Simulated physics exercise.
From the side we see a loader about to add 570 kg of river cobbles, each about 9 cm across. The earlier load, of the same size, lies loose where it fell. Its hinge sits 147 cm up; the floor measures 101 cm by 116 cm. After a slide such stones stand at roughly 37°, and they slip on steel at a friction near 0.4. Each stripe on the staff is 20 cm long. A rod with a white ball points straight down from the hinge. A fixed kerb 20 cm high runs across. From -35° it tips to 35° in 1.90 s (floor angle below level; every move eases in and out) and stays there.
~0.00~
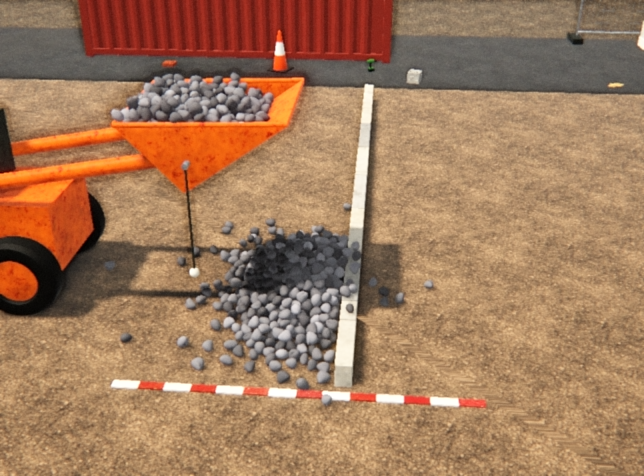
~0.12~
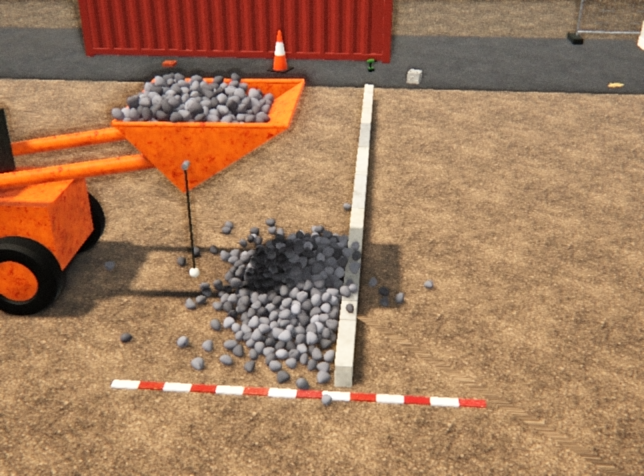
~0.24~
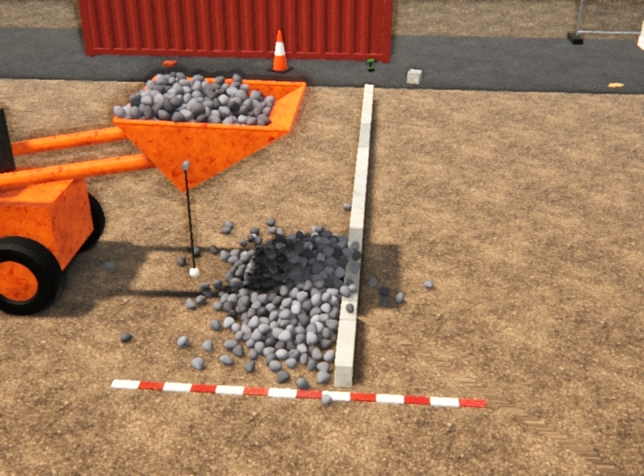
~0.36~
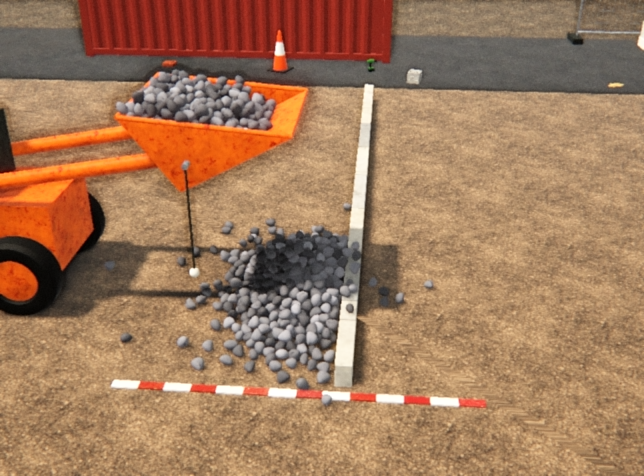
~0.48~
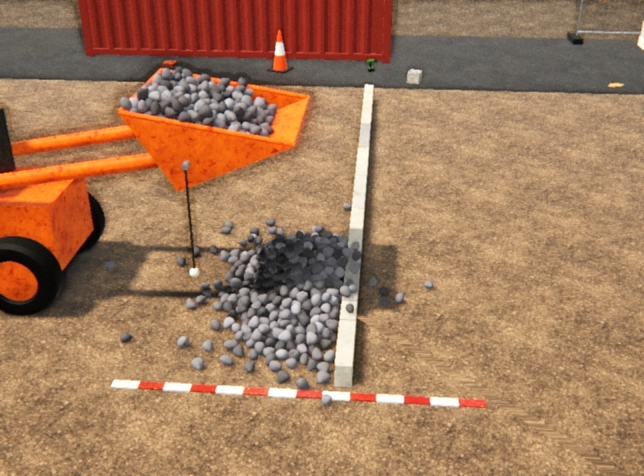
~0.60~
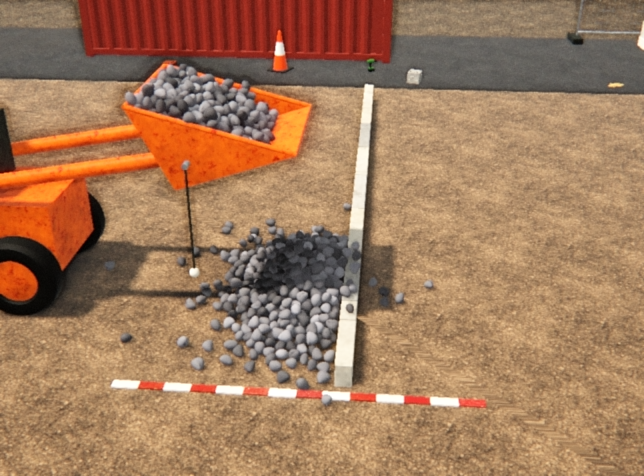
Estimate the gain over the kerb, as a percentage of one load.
Some 44 per cent is added.
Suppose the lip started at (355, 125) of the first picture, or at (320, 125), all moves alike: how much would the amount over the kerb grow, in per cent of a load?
Near 100 per cent from the first place, 80 from the second.
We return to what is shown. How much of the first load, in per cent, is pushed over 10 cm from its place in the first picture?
About 5 per cent.
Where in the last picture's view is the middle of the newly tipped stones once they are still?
Their middle is at about (344, 278).
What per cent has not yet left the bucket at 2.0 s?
It holds some 35 per cent.
After 1.4 s the floor is at 24°; in per cent of one load, 98 in the bucket, 101 on this side of the kerb, 1 over the kerb; the foremost stones are at (379, 284).
After 2.0 s the floor is at 35°; in per cent of one load, 36 in the bucket, 159 on this side of the kerb, 6 over the kerb; the foremost stones are at (395, 292).
After 2.3 s the floor is at 35°; in per cent of one load, 9 in the bucket, 168 on this side of the kerb, 23 over the kerb; the foremost stones are at (440, 291).
After 5.1 s the floor is at 35°; in per cent of one load, 0 in the bucket, 156 on this side of the kerb, 45 over the kerb; the foremost stones are at (522, 283). Net gain over the kerb, 44.
